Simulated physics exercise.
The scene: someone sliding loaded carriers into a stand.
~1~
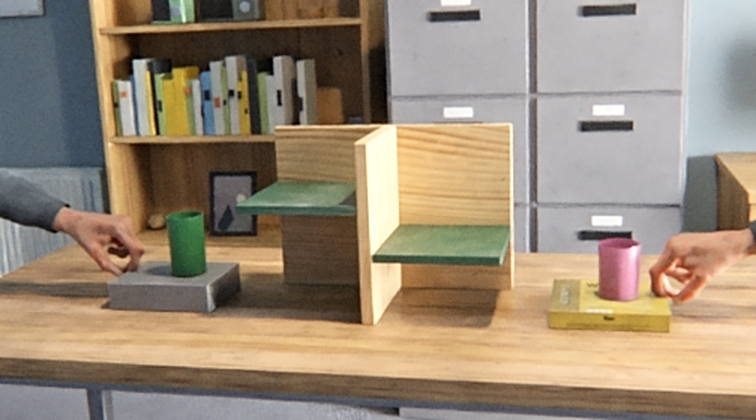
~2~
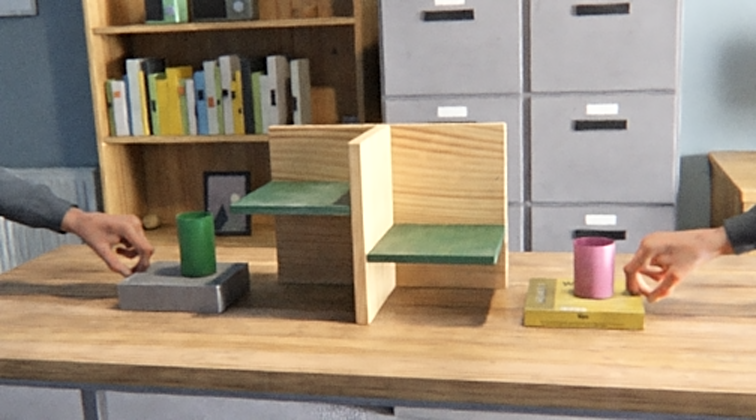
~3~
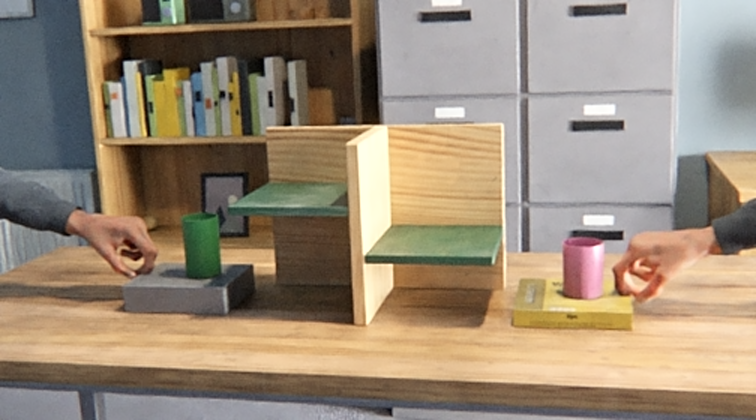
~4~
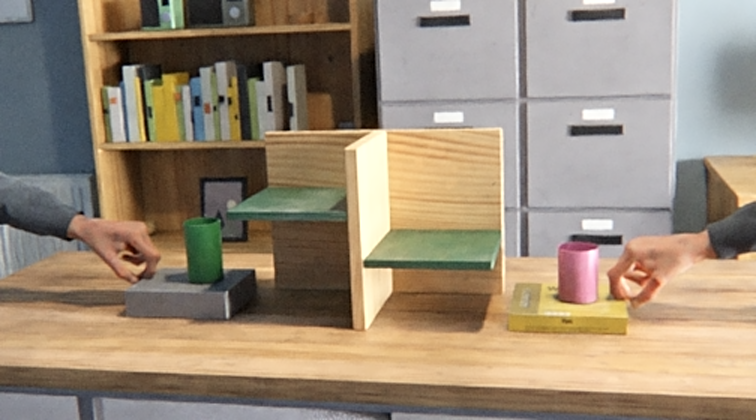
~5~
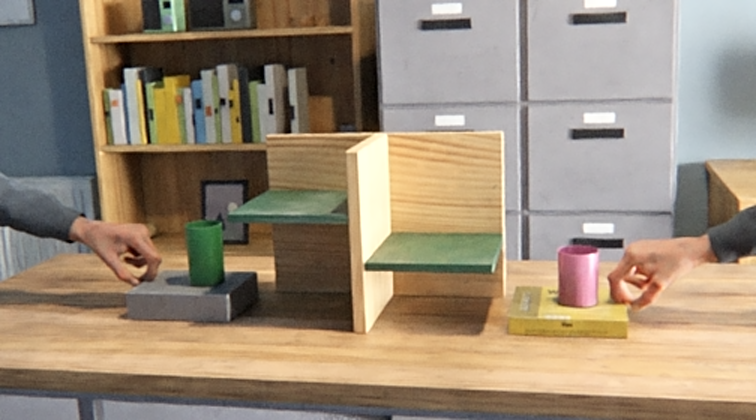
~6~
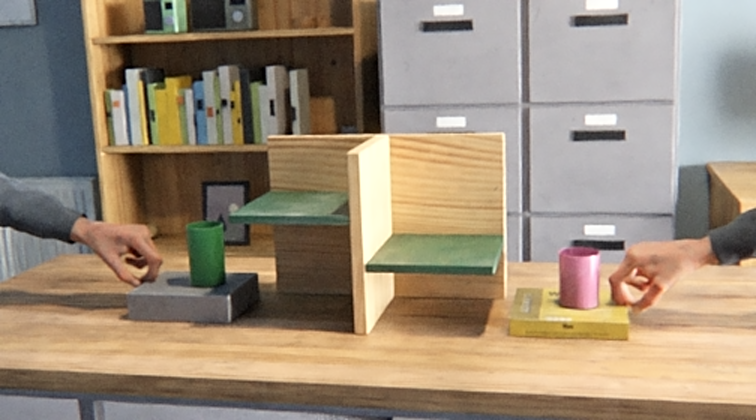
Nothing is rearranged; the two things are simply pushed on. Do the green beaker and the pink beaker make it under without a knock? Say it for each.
Outcome: The green beaker clears the shelf, the pink beaker strikes the shelf.
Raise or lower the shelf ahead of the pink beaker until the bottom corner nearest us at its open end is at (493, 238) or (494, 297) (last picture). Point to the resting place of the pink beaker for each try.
Near (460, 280) and (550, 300).
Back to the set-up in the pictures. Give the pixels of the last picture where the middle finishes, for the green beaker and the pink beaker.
The green beaker around (319, 256); the pink beaker around (550, 301).
Then, 1.02 s on from there, green beaker riding along near (260, 255); pink beaker riding along near (523, 277).
Then, 1.82 s on from there, green beaker riding along near (317, 256); pink beaker turned 16° from its first pose near (516, 277).
Then, 2.08 s on from there, green beaker riding along near (319, 256); pink beaker turned 54° from its first pose near (531, 290).
In the end, the green beaker rides in untouched, near (319, 256); the pink beaker gets scraped off its spot, near (550, 301).
